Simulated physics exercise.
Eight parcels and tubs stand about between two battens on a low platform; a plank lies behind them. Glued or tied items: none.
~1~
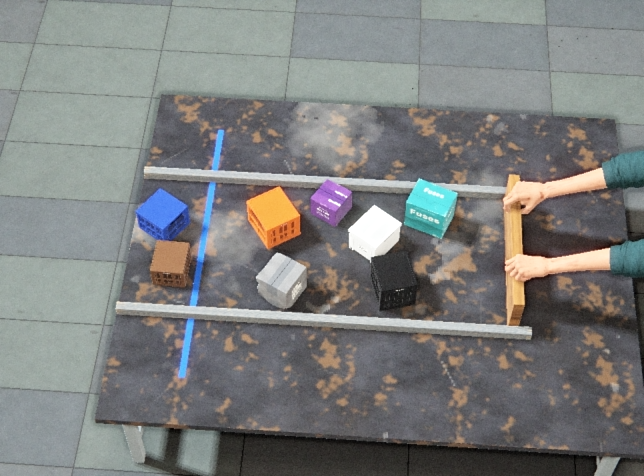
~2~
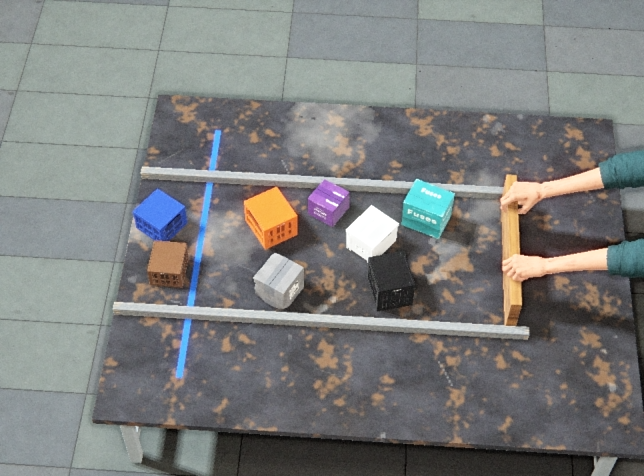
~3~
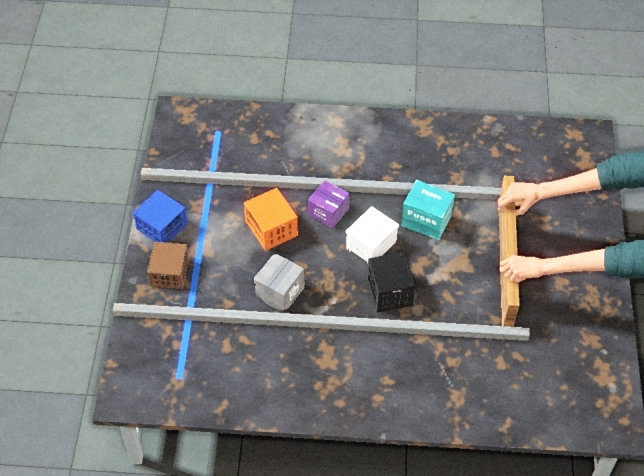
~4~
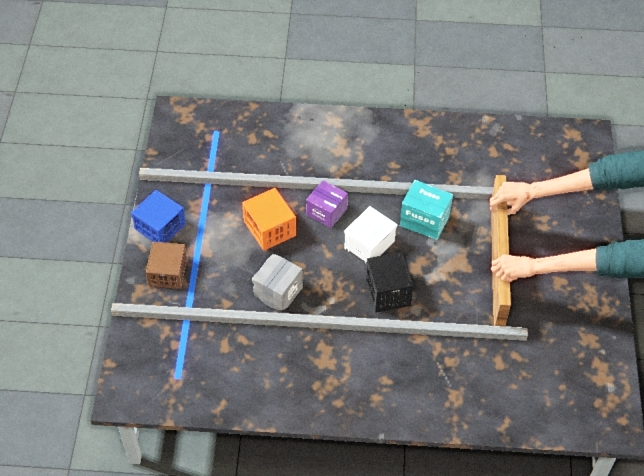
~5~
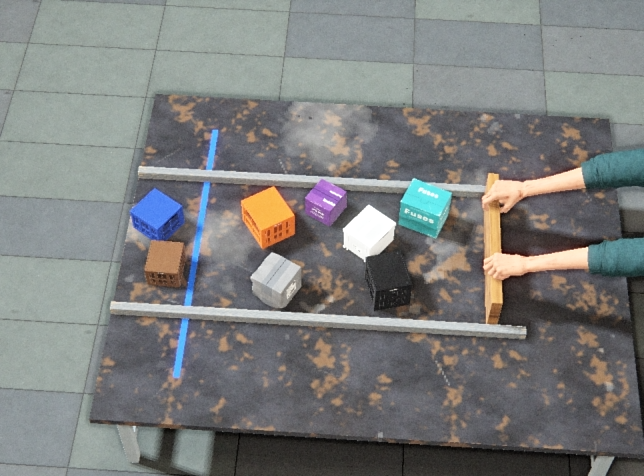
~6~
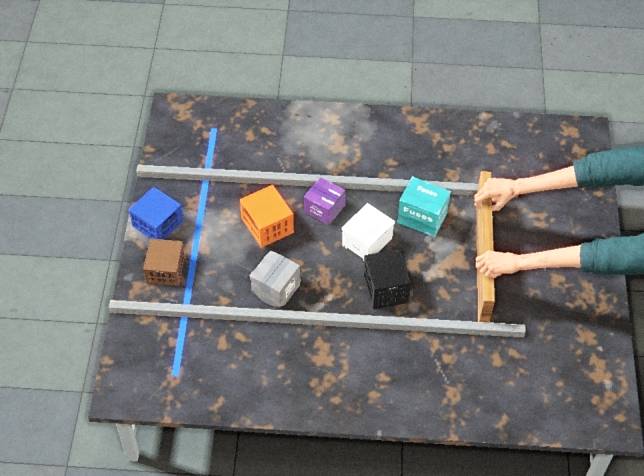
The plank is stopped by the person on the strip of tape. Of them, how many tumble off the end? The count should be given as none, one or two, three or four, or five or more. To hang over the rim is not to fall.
The drop count fails to reach three, yet is not nil.
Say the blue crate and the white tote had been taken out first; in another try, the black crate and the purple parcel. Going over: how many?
1, then 1.
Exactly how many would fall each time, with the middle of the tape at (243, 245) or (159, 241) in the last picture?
First try 0, second try 5.
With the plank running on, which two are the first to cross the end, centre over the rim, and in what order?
The order is the blue crate, the brown crate.
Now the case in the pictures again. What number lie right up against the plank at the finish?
Count recorded: 3.
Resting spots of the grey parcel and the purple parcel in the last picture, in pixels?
(132, 281), and the other (148, 184).
Soon after, none off yet; blue crate at rest near (156, 216); brown crate at rest near (164, 262); orange crate at rest near (267, 216).
Then, none off yet; blue crate at rest near (156, 216); brown crate at rest near (164, 262); orange crate moved about its own width near (226, 221).
By the end, the number that fall off is one or two; fallen, brown crate and blue crate.
